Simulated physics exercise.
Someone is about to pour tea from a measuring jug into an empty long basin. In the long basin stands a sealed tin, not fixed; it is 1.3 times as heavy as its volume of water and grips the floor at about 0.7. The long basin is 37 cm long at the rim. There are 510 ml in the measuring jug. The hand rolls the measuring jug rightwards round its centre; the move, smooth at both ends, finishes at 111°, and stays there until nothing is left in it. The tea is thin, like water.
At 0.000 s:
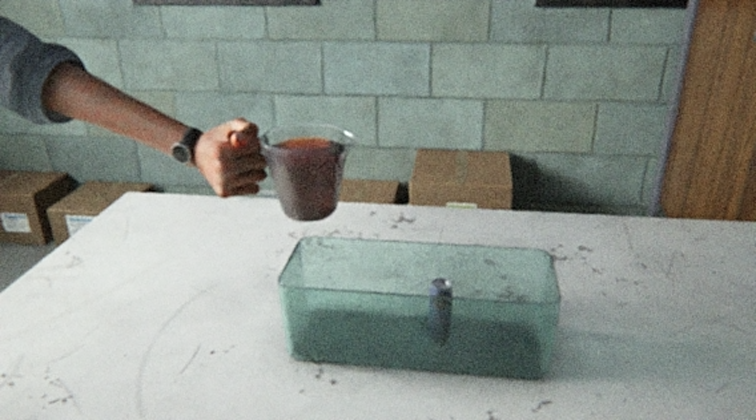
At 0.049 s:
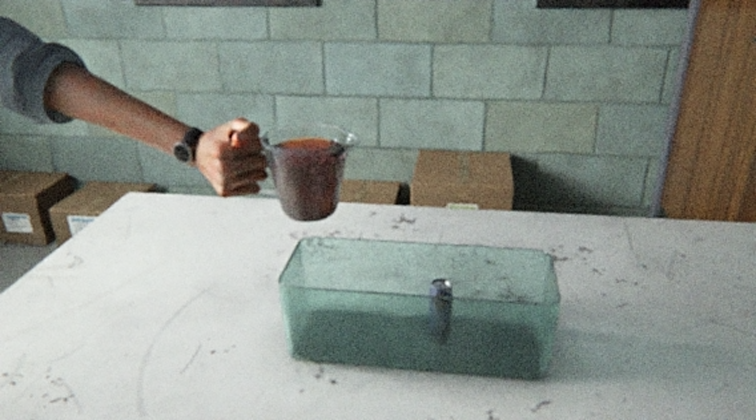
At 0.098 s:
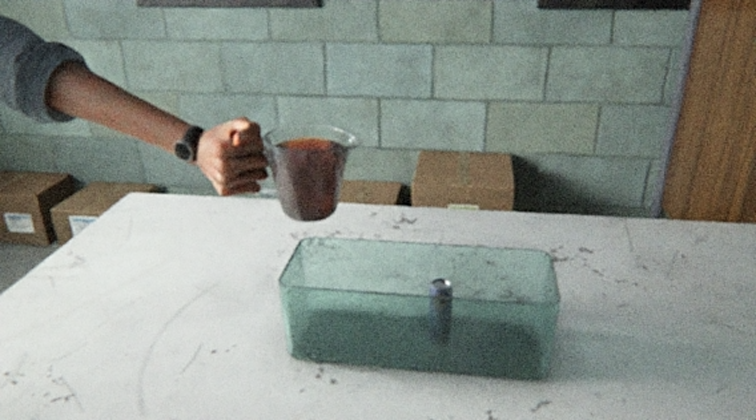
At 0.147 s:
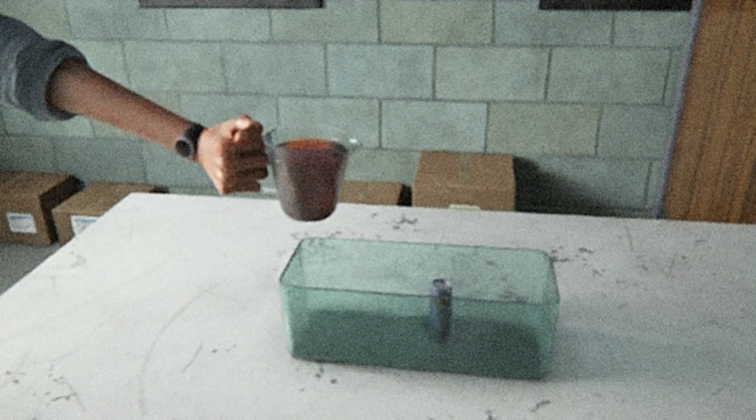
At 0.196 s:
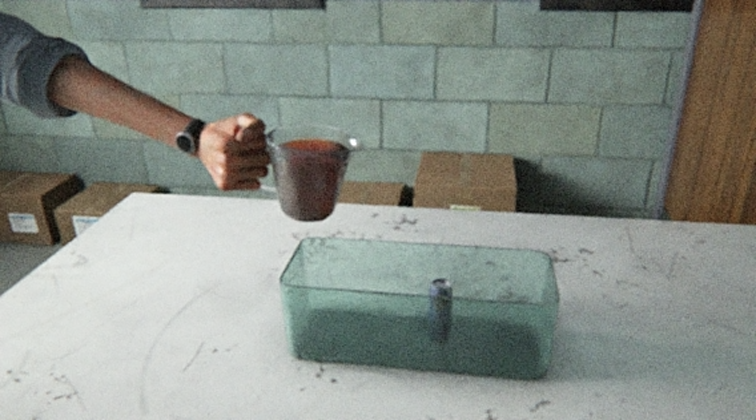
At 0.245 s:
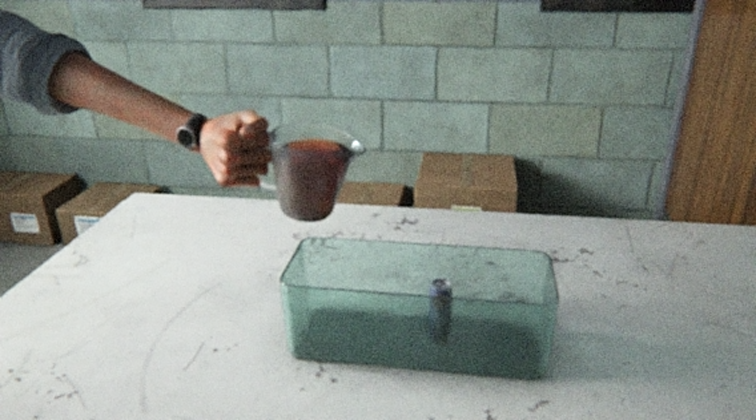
The video shows a hand with a dark wristwatch holding a clear measuring jug of reddish-brown tea above a long, greenish see-through basin with a small tin inside, then slowly tilting the jug slightly to the right.
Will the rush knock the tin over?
It remains upright.
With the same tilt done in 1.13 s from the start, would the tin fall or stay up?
Then it keeps standing.
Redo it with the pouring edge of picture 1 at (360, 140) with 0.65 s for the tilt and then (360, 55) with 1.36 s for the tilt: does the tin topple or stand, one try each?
First it remains upright; then it topples.
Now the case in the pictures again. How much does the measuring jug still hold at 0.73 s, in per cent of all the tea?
Some 70 per cent.
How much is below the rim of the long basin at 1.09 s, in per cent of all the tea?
Near 76 in a hundred.
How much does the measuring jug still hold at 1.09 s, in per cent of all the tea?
About 12 per cent.
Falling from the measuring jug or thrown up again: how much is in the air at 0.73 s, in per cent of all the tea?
Some 20 per cent.
By 0.73 s the tilt is 62° and 71 per cent is still to pour; the tin stands where it began.
By 1.09 s the tilt is 100° and 11 per cent is still to pour; the tin stands where it began.
By 1.46 s the tilt is 111° and 0 per cent is still to pour; the tin stands where it began.
By 1.86 s the tilt is 111° and 0 per cent is still to pour; the tin stands where it began.
At rest the tin stands where it began.
